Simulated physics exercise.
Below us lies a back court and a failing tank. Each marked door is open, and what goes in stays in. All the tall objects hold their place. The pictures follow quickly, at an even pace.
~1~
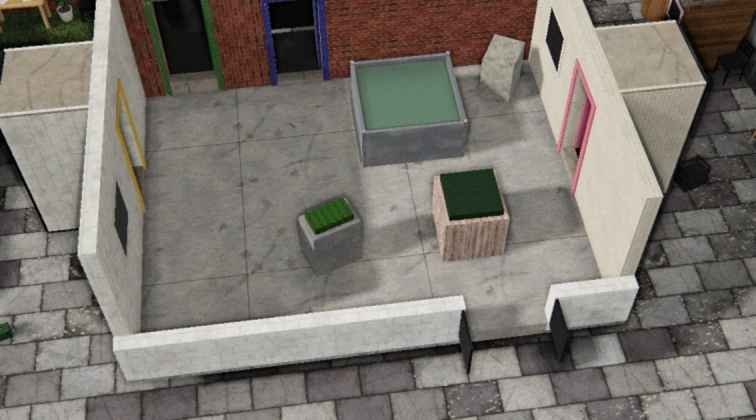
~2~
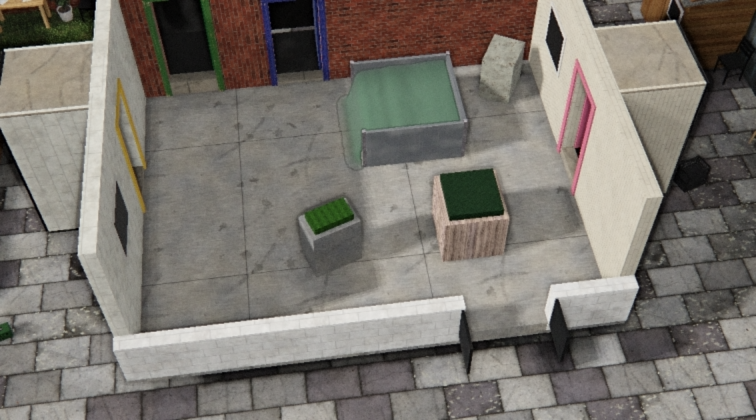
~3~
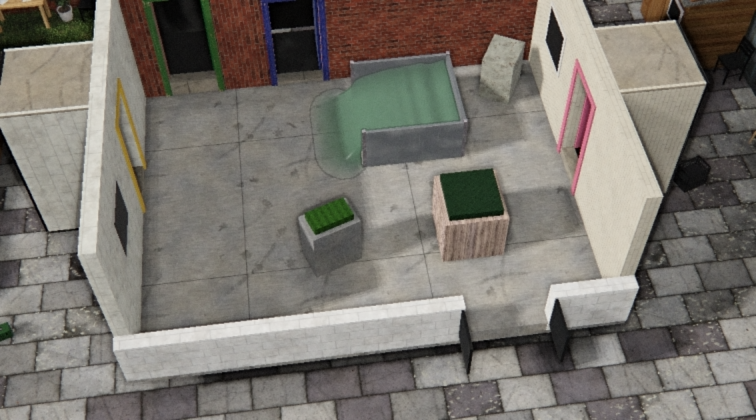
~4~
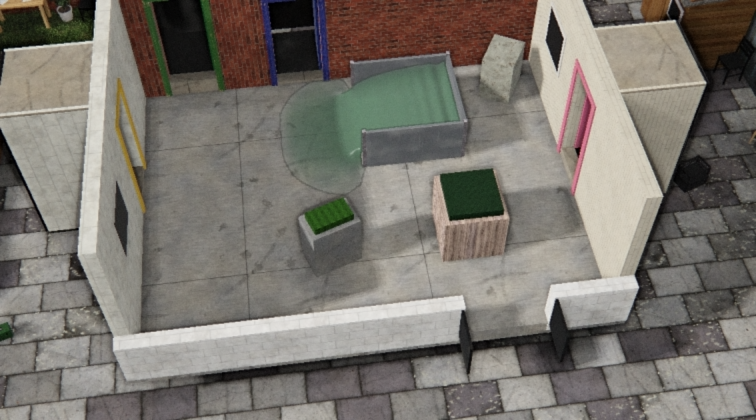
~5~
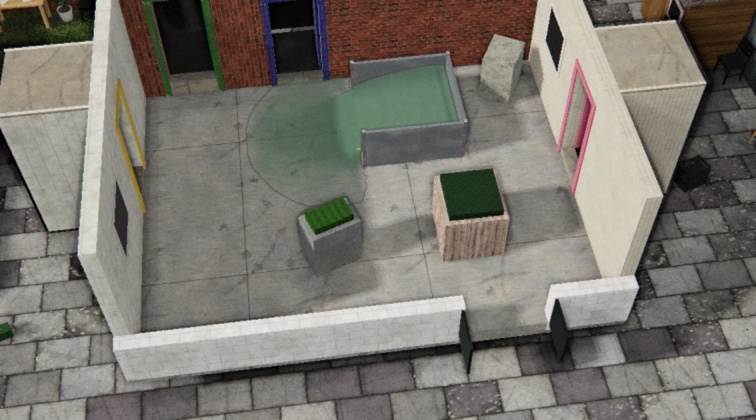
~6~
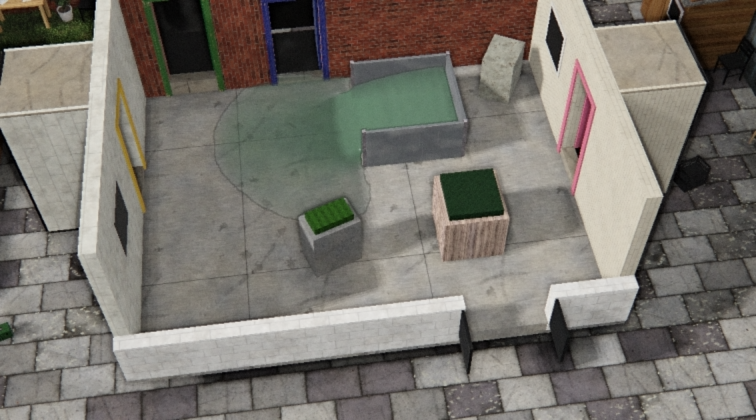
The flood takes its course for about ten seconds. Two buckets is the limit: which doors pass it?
One by one: The blue door takes more than that; the pink door stays under that; the green door stays under that; the yellow door takes more than that.
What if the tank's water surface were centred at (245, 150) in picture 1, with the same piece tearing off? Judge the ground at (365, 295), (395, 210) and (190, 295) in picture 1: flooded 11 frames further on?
As listed: Free of water, clear, covered.
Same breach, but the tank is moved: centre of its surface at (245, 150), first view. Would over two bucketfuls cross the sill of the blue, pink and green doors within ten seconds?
My reading: Blue takes less; pink stays under; green lets less in.
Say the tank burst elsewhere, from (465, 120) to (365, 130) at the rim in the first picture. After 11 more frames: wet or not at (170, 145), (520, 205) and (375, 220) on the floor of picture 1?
As listed: Free of water, covered, flooded.
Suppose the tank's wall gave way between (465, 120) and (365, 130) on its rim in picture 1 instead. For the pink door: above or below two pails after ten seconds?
In short: Pink door is over.
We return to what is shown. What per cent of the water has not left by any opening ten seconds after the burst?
Close to 86 %.
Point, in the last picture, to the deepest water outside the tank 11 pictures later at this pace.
Around (147, 98).
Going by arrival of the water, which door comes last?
Last comes the pink door.
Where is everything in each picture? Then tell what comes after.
The tank at (407, 95) is whole and still, in the first picture.
The front is at (349, 96), out from the gap at (360, 118), in the second picture.
The front is at (327, 94), out from the gap at (360, 121), in the third picture.
The front is at (305, 89), out from the gap at (360, 122), in the fourth picture.
The front is at (251, 124), out from the gap at (360, 123), in the fifth picture.
Water pours out at (360, 124) and has run to (220, 129), in the sixth picture.
A moment on, water covers 40 % of the floor; the blue door over two buckets in, the pink door not reached, the green door wet at the sill, nothing in, the yellow door under two buckets in.
Next, water covers 45 % of the floor; the blue door over two buckets in, the pink door not reached, the green door wet at the sill, nothing in, the yellow door far over two buckets in.
Then, water covers 45 % of the floor; the blue door over two buckets in, the pink door not reached, the green door under two buckets in, the yellow door far over two buckets in.
Later, water covers 65 % of the floor; the blue door over two buckets in, the pink door not reached, the green door under two buckets in, the yellow door far over two buckets in.
In the end, water covers 95 % of the floor; the blue door over two buckets in, the pink door wet at the sill, nothing in, the green door under two buckets in, the yellow door far over two buckets in.
